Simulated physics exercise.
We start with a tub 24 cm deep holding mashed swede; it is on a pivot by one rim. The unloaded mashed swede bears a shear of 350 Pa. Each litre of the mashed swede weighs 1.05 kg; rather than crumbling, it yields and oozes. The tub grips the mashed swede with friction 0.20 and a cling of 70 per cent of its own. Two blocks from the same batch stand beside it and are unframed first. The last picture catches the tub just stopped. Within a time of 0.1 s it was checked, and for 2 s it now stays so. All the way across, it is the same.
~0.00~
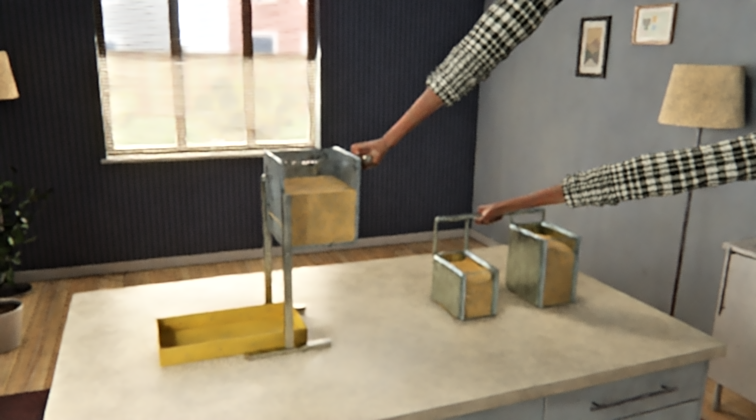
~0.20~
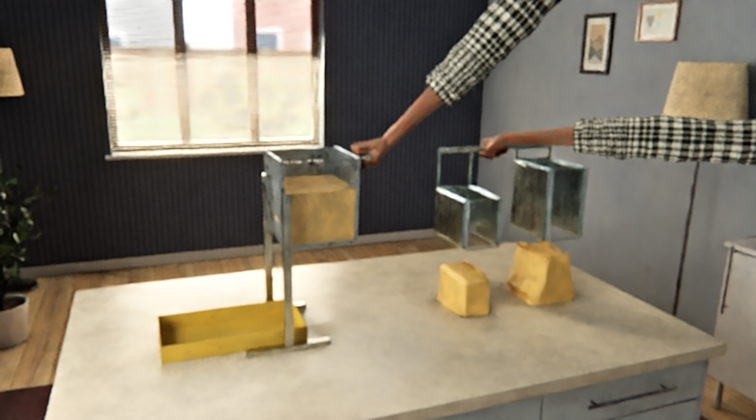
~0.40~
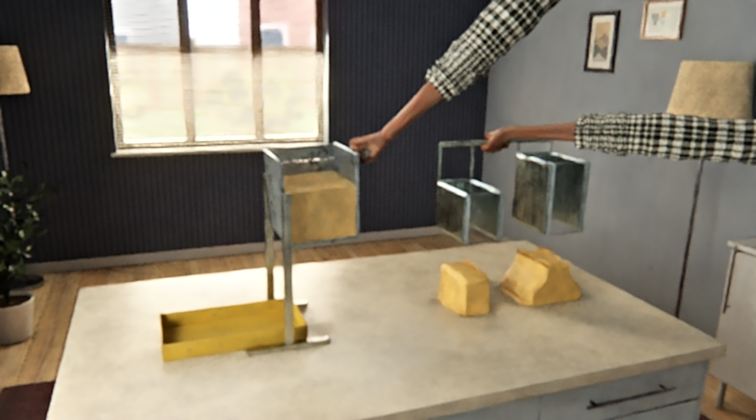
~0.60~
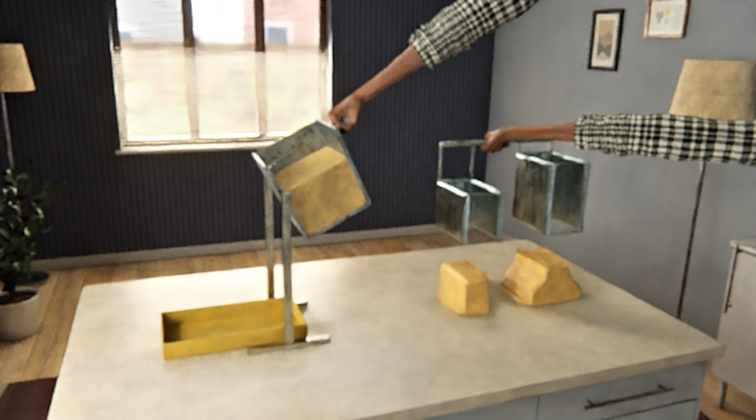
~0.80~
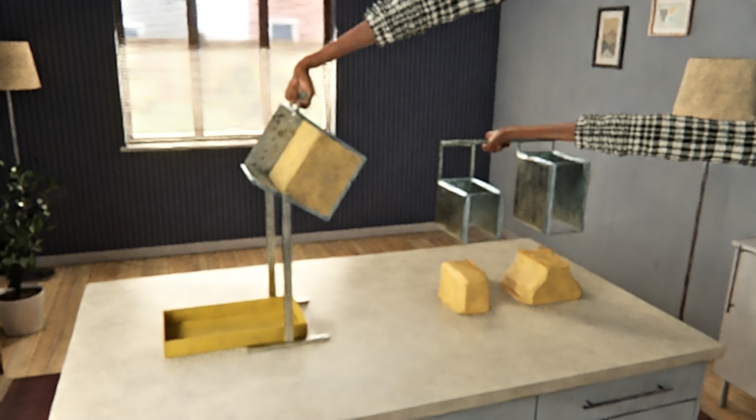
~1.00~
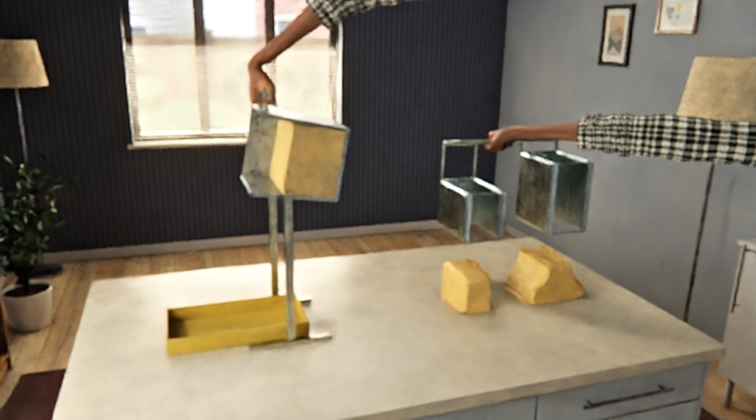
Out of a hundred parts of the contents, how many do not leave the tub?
Around 100 in every hundred.
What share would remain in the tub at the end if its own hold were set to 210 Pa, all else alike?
Then roughly 80 %.
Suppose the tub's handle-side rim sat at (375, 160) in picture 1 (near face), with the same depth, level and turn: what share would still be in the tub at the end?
I'd guess around 75 per cent remains.
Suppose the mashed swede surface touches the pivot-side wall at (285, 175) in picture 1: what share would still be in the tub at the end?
That gives some 95 %.
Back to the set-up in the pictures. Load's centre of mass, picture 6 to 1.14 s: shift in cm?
Something like 1 cm, I'd say.
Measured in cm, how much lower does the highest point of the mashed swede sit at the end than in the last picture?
Roughly 4 cm.
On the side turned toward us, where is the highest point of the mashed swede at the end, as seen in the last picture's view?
The highest point sits at around (329, 138).
By 1.14 s, the tub is at 80 degrees and holds 100 %.
By 1.31 s, the tub is at 80 degrees and holds 100 %.
By 1.48 s, the tub is at 80 degrees and holds 100 %.
By 1.65 s, the tub is at 80 degrees and holds 100 %.
By 3.00 s, at the end, the tub is at 80 degrees and holds 100 %.
